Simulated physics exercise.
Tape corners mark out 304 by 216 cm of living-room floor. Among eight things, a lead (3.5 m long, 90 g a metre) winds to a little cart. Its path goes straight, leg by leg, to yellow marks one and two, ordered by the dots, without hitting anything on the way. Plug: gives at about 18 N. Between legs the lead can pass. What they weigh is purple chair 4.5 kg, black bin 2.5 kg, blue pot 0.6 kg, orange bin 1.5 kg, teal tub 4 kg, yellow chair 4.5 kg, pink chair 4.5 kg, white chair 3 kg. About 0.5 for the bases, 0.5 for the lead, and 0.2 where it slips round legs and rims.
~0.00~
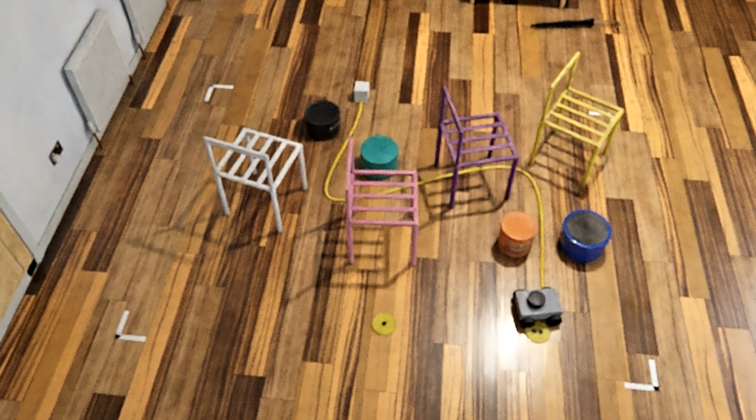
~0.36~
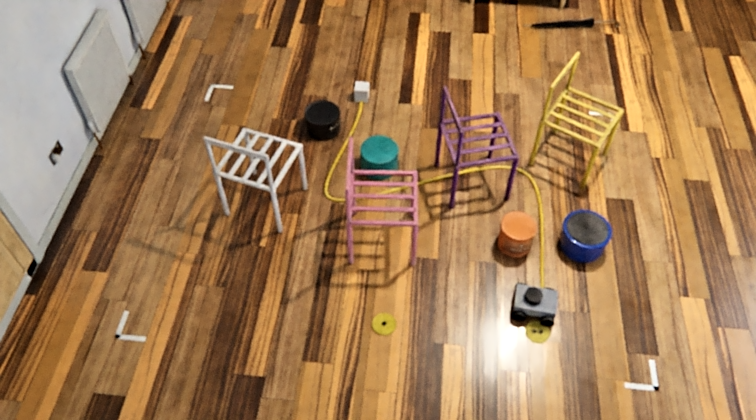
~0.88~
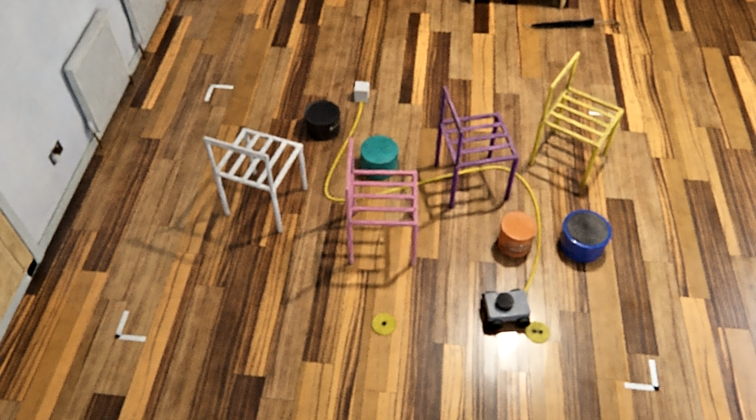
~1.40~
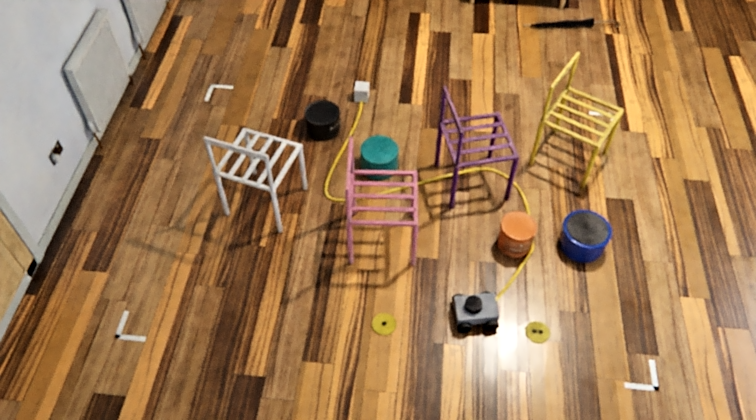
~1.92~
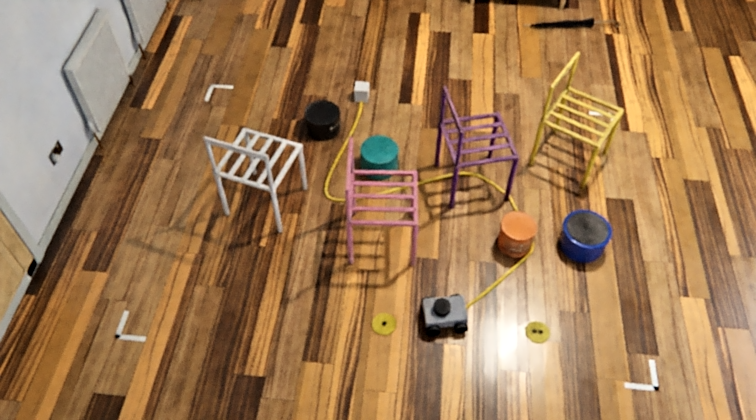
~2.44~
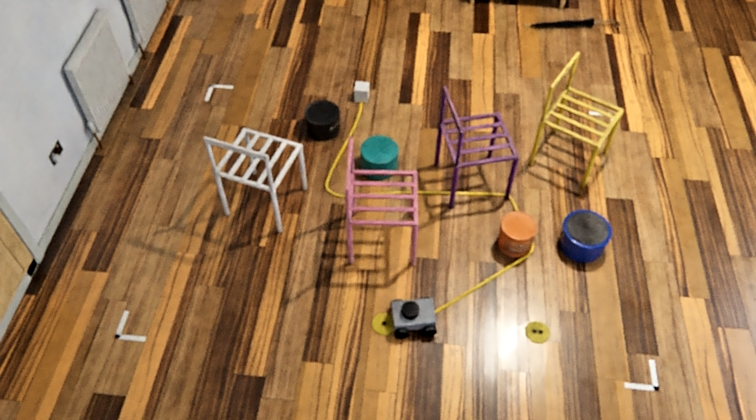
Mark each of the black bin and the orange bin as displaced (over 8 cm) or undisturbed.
Marks: Black bin undisturbed; orange bin undisturbed.
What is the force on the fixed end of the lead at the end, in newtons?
Roughly 0 N.
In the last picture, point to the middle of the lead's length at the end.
In the last view it sits close to pixel (476, 194).
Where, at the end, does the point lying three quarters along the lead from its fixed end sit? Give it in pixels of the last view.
Estimated pixel: About (509, 265).
After 3.3 s, cart at (398, 324), lead slack at the fixed end; nothing else has moved.
After 4.1 s, cart at (449, 326), lead slack at the fixed end; nothing else has moved.
After 5.0 s, cart at (501, 329), lead slack at the fixed end; nothing else has moved.
After 5.8 s, cart at (537, 331), lead slack at the fixed end; nothing else has moved.
After 6.2 s, cart at (537, 331), lead slack at the fixed end; orange bin 0 cm off its start at (519, 225), black bin 0 cm off its start at (322, 112).
